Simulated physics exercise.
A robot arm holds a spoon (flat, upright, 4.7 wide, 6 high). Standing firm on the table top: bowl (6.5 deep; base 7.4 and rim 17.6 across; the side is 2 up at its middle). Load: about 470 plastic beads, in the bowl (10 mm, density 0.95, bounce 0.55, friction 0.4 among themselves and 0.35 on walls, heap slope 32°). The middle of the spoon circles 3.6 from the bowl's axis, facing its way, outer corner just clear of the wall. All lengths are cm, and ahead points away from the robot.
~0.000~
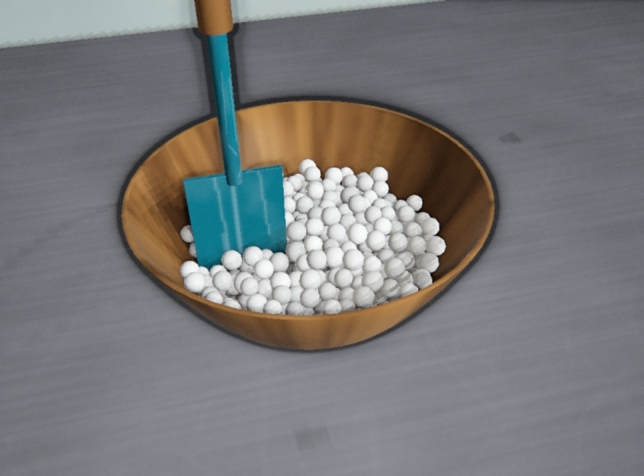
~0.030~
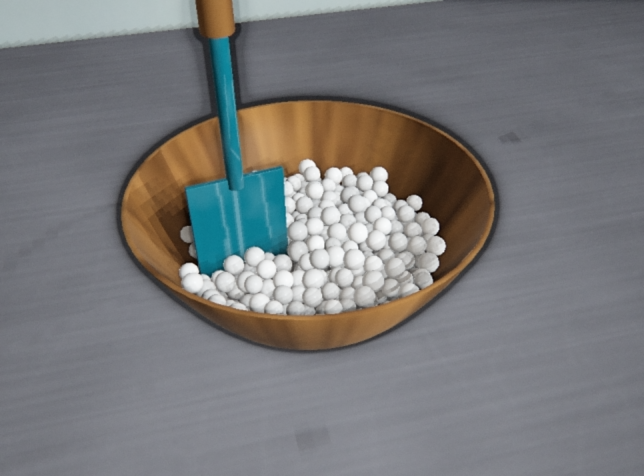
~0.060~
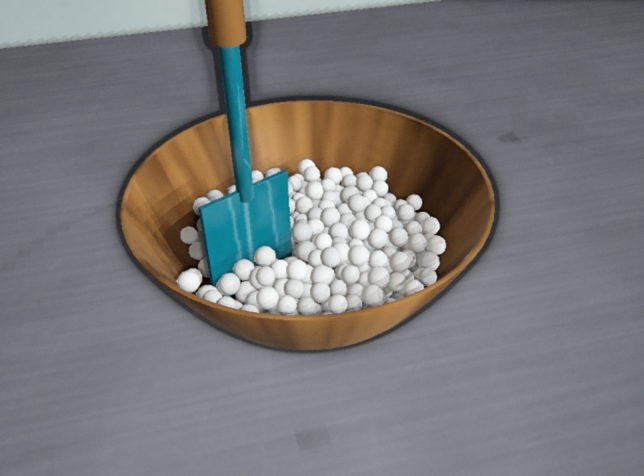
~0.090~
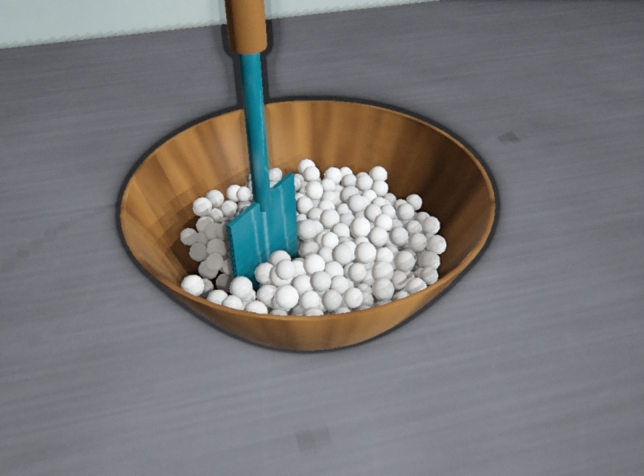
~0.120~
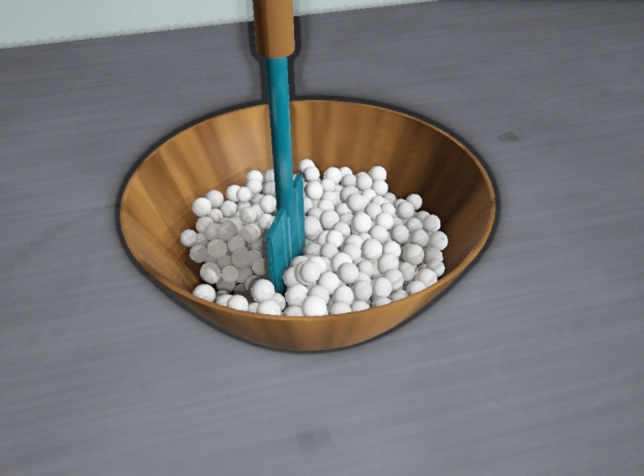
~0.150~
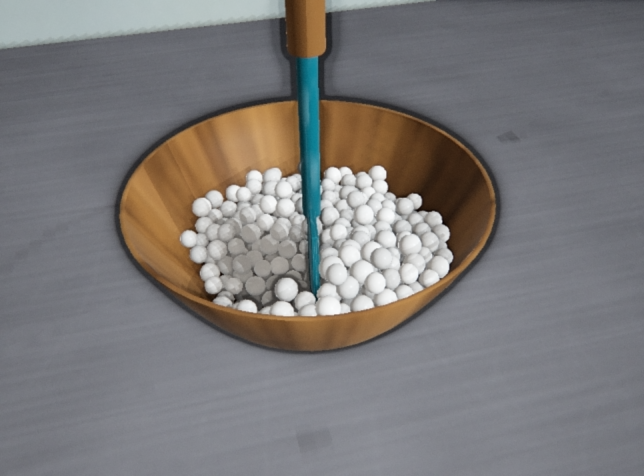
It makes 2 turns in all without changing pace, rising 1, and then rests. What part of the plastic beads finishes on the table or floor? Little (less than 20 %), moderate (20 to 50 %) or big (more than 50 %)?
On the table or floor the share is little, less than 20 %.
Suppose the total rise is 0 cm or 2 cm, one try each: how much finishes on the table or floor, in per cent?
Some 20 and 5 per cent.
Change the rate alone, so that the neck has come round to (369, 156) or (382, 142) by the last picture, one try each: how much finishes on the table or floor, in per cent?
About 35 and 45 per cent.
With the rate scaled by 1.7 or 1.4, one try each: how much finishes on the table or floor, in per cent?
About 35 and 25 per cent.
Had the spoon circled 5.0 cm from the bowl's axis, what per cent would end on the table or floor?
In that case some 0 per cent.
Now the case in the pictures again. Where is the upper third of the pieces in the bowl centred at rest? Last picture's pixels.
At about (260, 255).
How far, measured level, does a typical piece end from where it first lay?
Roughly 7 cm.
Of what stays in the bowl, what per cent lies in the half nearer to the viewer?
Roughly 55 per cent.
After 0.56 s, 331° round, highest piece 8 above the table; 440 in the bowl, 27 on the table or floor, 3 in flight or on the tool.
After 0.97 s, 222° round, highest piece 7 above the table; 423 in the bowl, 44 on the table or floor, 3 in flight or on the tool.
After 1.38 s, 0° round, highest piece 6 above the table; 420 in the bowl, 50 on the table or floor.
After 2.08 s, 0° round, highest piece 6 above the table; 420 in the bowl, 50 on the table or floor.
In the end, 420 in the bowl, 50 on the table or floor. That is 11 % on the table or floor.
